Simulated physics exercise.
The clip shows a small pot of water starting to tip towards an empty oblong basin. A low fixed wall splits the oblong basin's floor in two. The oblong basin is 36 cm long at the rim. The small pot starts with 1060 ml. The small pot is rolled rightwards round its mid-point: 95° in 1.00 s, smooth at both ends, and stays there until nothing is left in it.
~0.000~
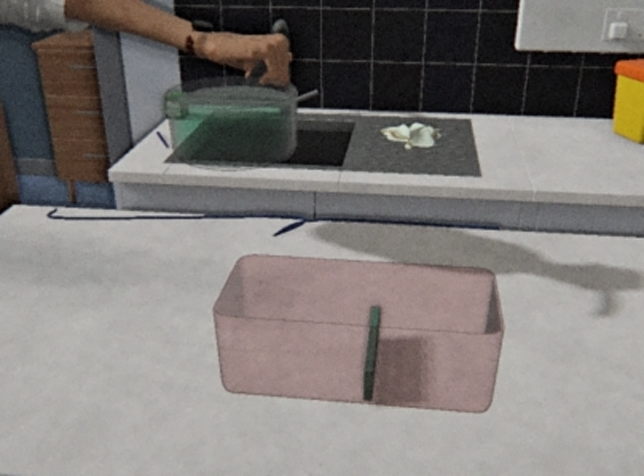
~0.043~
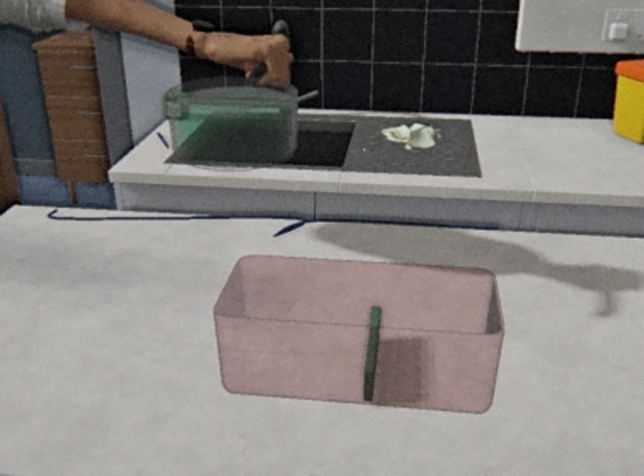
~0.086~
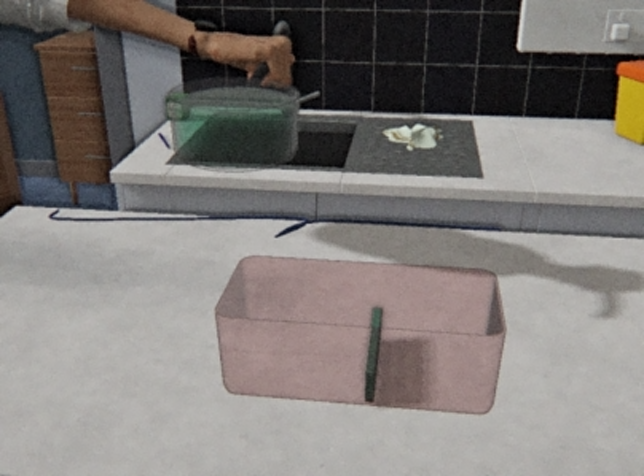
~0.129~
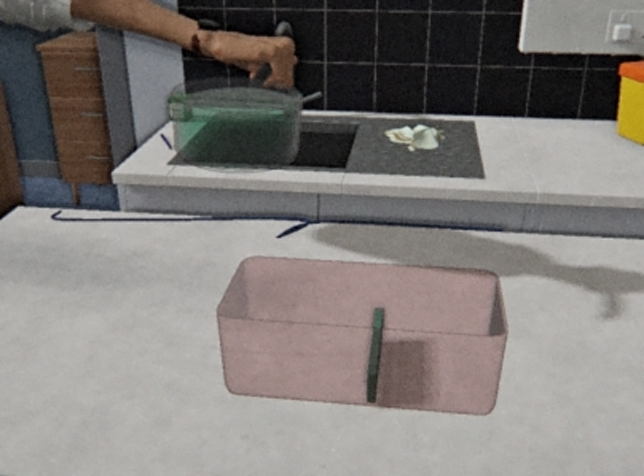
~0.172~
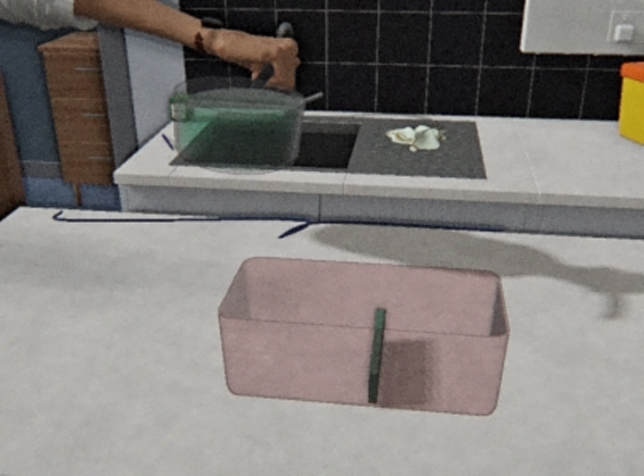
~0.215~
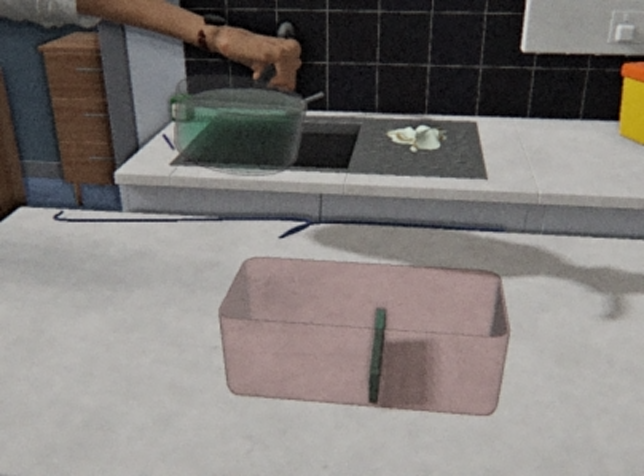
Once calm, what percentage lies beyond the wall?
The far part has some 45 per cent.
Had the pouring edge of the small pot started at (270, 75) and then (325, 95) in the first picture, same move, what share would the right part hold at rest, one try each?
First 15, then 70 per cent.
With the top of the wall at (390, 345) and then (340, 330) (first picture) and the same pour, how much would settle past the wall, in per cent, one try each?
In turn about 15 and 75 per cent.
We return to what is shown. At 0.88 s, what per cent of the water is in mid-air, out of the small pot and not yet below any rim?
Some 20 per cent.
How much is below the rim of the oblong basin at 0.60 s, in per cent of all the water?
Some 5 per cent.
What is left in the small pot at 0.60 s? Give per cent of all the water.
Some 58 per cent.
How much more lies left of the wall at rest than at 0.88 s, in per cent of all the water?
Near 30 in a hundred.
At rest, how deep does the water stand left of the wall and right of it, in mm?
Some 18 mm on the left and 20 mm on the right.
After 0.60 s the tilt is 62° and 59 per cent is still to pour, 5 is left of the wall and 0 right of it.
After 0.88 s the tilt is 92° and 14 per cent is still to pour, 24 is left of the wall and 42 right of it.
After 1.18 s the tilt is 95° and 3 per cent is still to pour, 47 is left of the wall and 45 right of it.
After 1.50 s the tilt is 95° and 0 per cent is still to pour, 52 is left of the wall and 45 right of it.
In the end 53 per cent lies left of the wall, 45 right of it and 2 outside.
